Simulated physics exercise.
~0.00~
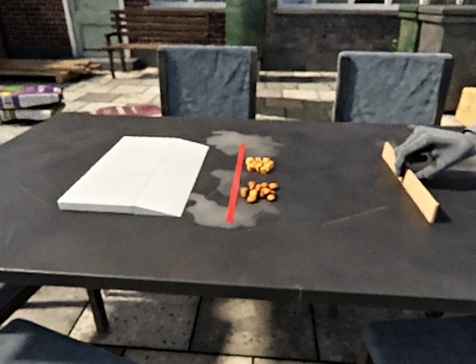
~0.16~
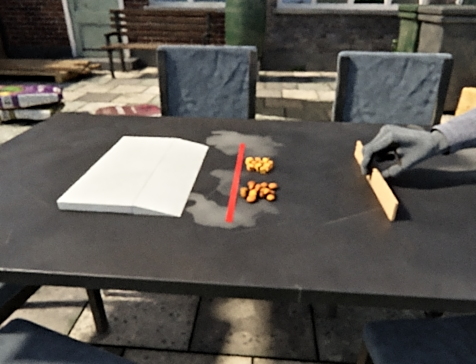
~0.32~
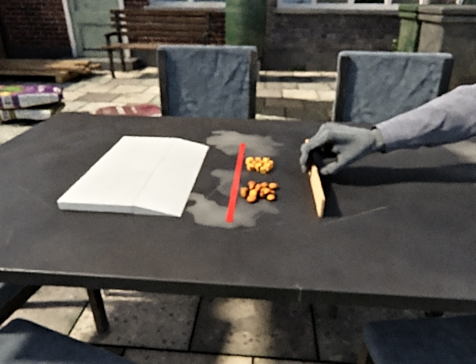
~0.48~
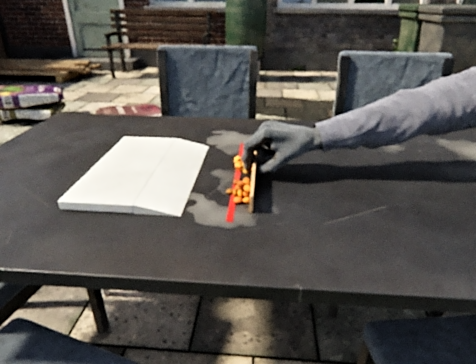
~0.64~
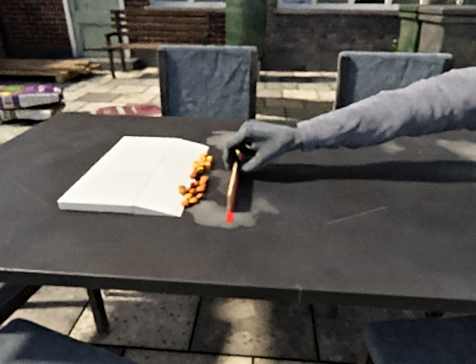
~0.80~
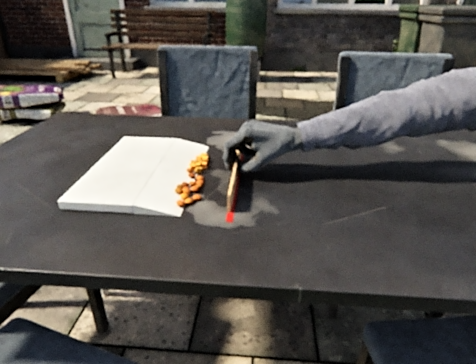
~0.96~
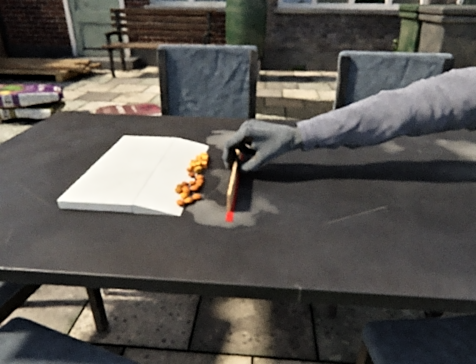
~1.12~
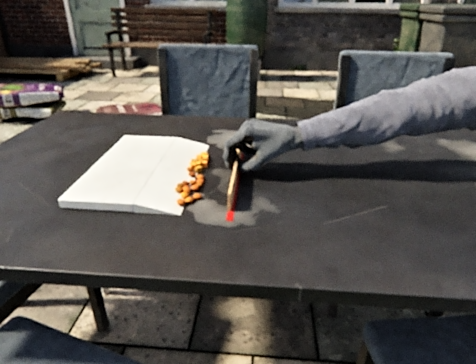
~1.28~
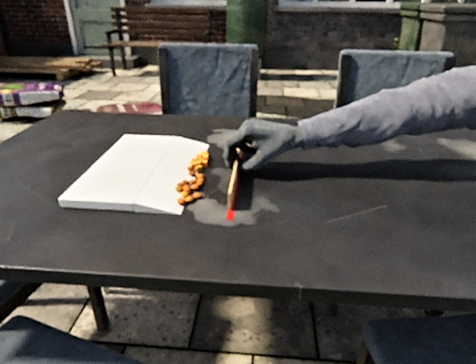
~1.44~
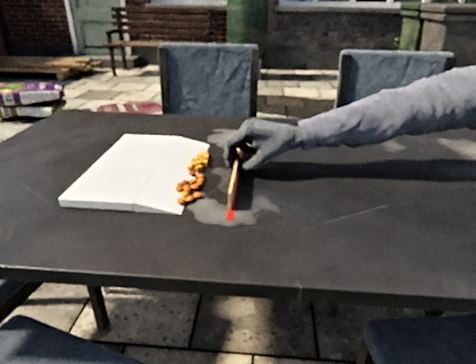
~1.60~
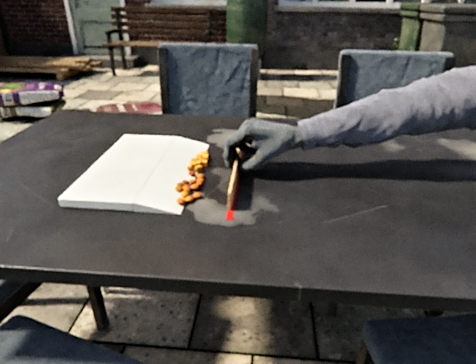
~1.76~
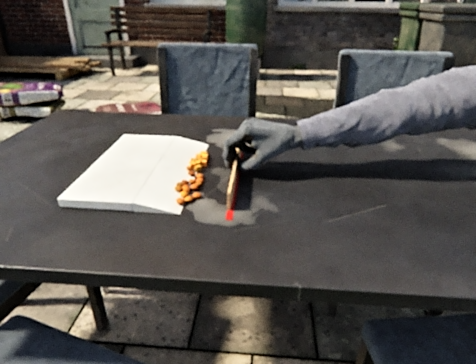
A gloved grey hand holds a tan piece of card upright at the right of a dark outdoor table, seen from slightly above, with chairs and paving behind. A white ramp lies at the left, and two small handfuls of orange pieces sit just right of a red strip of tape. The hand slides the card left until it meets both handfuls and pushes them across the tape. The card stops at the tape, while the pieces carry on to the ramp's near edge. They settle in a bunch there, some on its edge and most short of it, as the hand stays still.
